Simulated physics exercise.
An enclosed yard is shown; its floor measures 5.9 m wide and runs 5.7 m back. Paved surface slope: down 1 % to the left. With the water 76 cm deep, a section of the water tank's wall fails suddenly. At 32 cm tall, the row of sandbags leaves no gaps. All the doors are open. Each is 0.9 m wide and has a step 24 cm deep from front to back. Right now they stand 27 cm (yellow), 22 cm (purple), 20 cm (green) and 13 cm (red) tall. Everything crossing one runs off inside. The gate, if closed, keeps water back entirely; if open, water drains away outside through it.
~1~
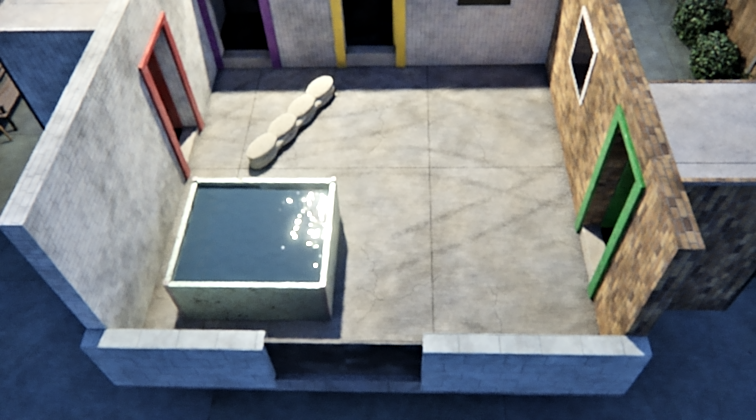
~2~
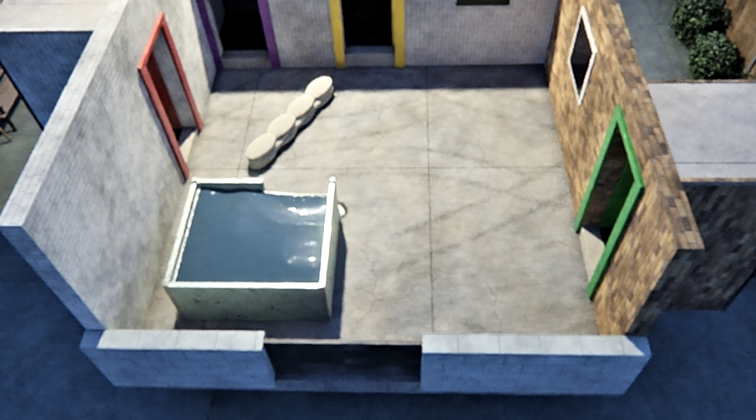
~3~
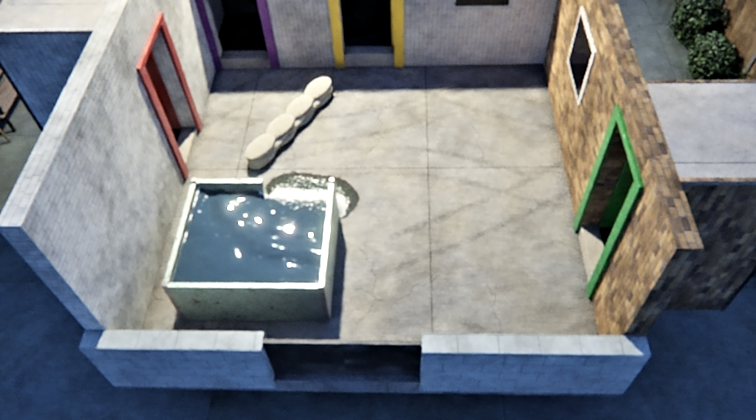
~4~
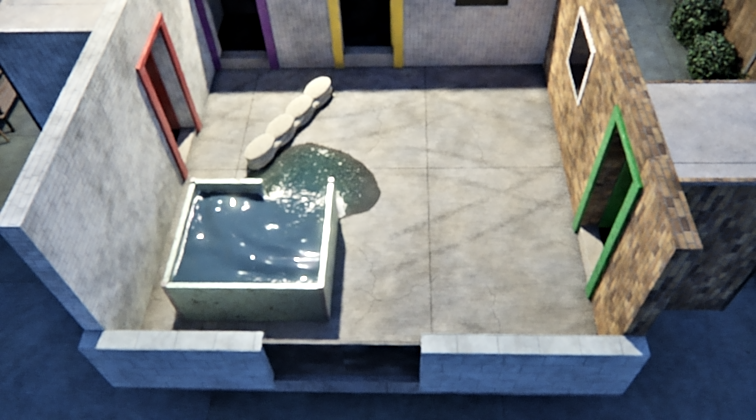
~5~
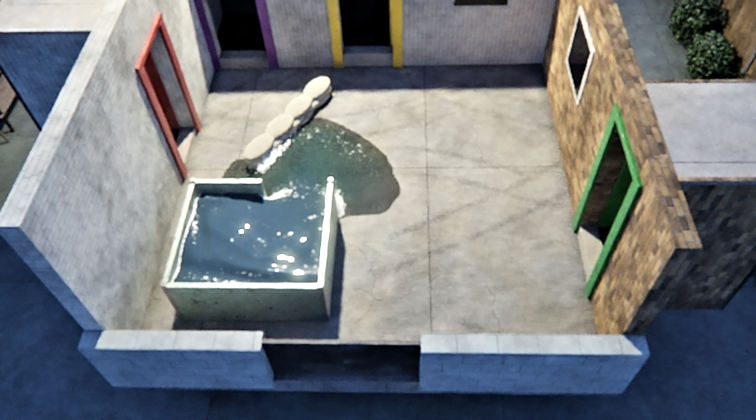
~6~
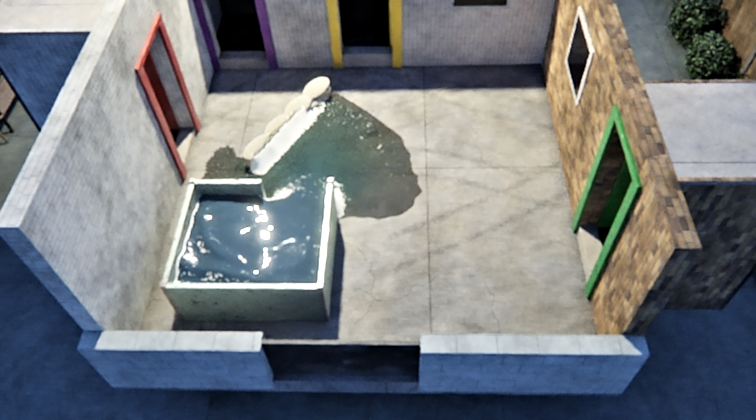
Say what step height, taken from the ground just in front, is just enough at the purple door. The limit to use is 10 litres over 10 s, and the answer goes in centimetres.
I would put it at 6.5 cm.
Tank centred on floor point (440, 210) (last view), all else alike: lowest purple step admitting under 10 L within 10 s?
Some 15 cm.
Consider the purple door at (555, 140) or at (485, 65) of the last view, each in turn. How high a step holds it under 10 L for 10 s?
Minimums: About 11.0 cm and 18 cm.
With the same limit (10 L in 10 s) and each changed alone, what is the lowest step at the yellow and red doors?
Roughly 32 cm at yellow and 6.0 cm at red.
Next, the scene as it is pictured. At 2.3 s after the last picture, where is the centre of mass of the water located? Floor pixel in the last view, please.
The centre of all the water is around (348, 166).
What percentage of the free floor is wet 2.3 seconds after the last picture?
Some 50 per cent is wet.
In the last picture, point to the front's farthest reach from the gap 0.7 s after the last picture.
The tip of the flood lies near (423, 70).
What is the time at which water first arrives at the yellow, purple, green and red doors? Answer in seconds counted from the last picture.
Door yellow: 0.3 seconds; door purple: 1.6 seconds; door green: 3.2 seconds; door red: 0.2 seconds.
Then, 0.7 s after the last picture water covers 30 % of the floor, deepest (39 cm) near (305, 214); it has not reached the purple door.
Then, 2.3 s after the last picture water covers 50 % of the floor, deepest (38 cm) near (536, 74); 2 cm at the purple door, 0 litres in over its 22 cm step.
Then, 9.3 s after the last picture water covers 95 % of the floor, deepest (18 cm) near (132, 361); 7 cm at the purple door, 0 litres in over its 22 cm step.
At the purple door as built, the water peaked near 7 cm, 9.1 s after the last picture.
Run again over the same 10 s with other heights there, 18 litres in over 5.5 cm, 6 litres over 7.5 cm. The limit of 10 litres is kept from about 6.5 cm up.
